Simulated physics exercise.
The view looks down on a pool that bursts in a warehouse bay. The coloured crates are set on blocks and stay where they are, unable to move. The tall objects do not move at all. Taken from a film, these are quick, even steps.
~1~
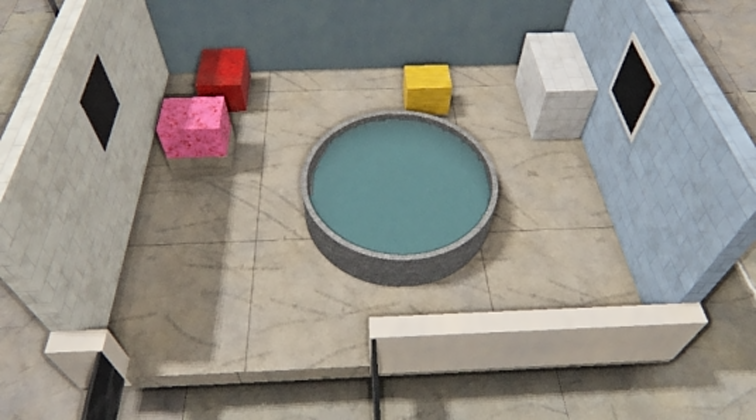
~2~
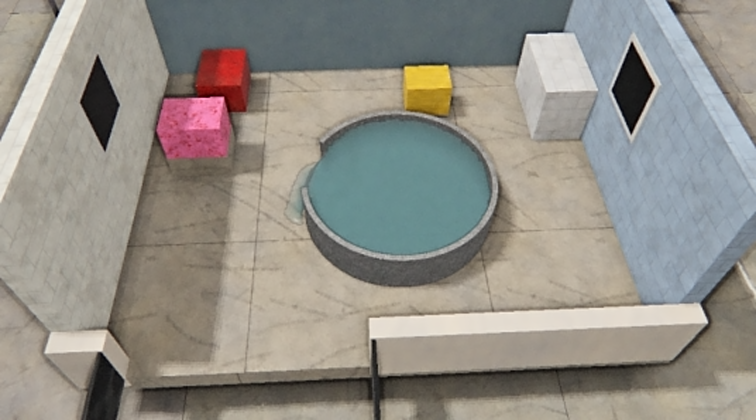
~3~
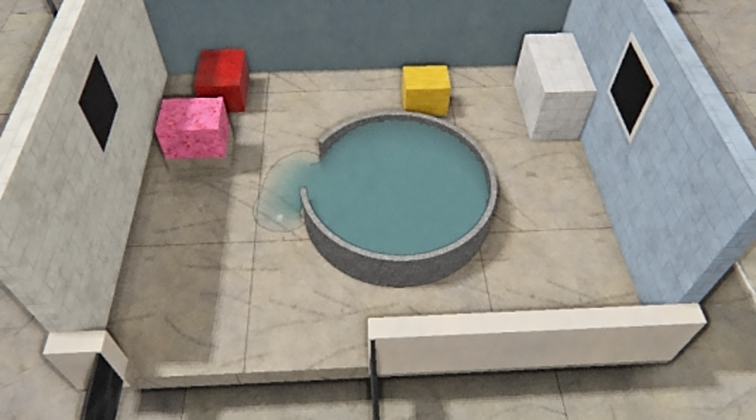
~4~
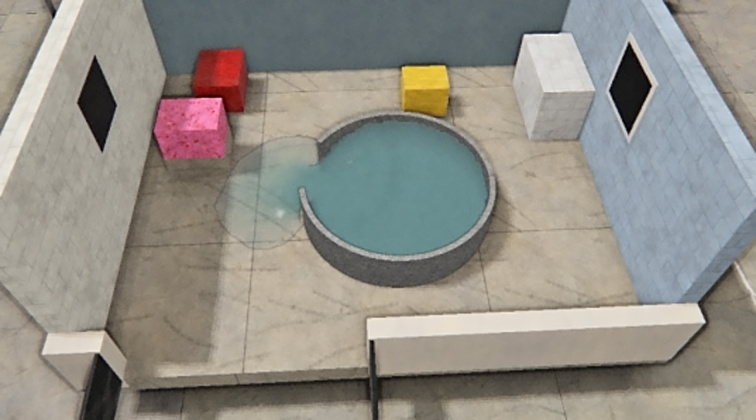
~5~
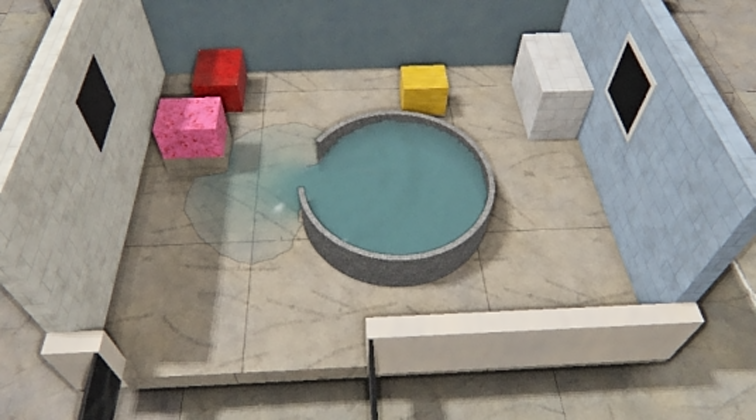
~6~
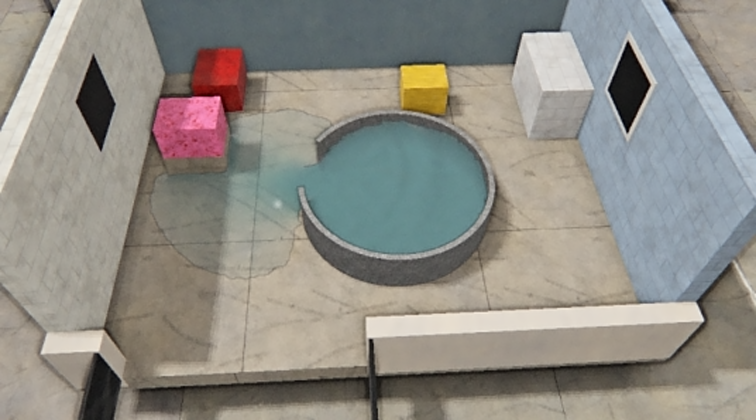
Round grey tank of teal water breaking open on its left side, water pouring out and spreading left across the floor.
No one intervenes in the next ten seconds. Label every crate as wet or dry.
Pink crate: Dry; yellow crate: Wet; red crate: Wet.
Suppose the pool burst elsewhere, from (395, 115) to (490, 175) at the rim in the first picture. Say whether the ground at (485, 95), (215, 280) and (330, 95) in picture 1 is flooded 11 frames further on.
In sequence: Inundated, untouched, inundated.
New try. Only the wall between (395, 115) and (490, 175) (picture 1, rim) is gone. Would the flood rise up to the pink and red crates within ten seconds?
Result - pink crate stays clear, red crate gets flooded.
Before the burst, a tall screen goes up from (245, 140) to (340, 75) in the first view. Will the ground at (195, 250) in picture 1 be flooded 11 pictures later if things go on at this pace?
My call: Soaked.
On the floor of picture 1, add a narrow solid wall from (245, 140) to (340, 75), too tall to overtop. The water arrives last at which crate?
My answer: The yellow crate.
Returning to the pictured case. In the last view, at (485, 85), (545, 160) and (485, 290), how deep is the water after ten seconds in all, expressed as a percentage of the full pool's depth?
Respectively 20, 2 and 2 per cent.
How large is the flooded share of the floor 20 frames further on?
45 %, roughly.
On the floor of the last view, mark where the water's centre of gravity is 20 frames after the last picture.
The water centres close to (311, 188).
A moment on, water covers 25 % of the floor; the pink crate water round its plinth, the yellow crate not reached, the red crate water round its plinth.
Next, water covers 30 % of the floor; the pink crate water round its plinth, the yellow crate not reached, the red crate water round its plinth.
Then, water covers 45 % of the floor; the pink crate water round its plinth, the yellow crate water round its plinth, the red crate water round its plinth.
Later, water covers 70 % of the floor; the pink crate water round its plinth, the yellow crate water round its plinth, the red crate water round its plinth.
In the end, water covers 95 % of the floor; the pink crate stayed above the water, the yellow crate was topped, the red crate was topped.
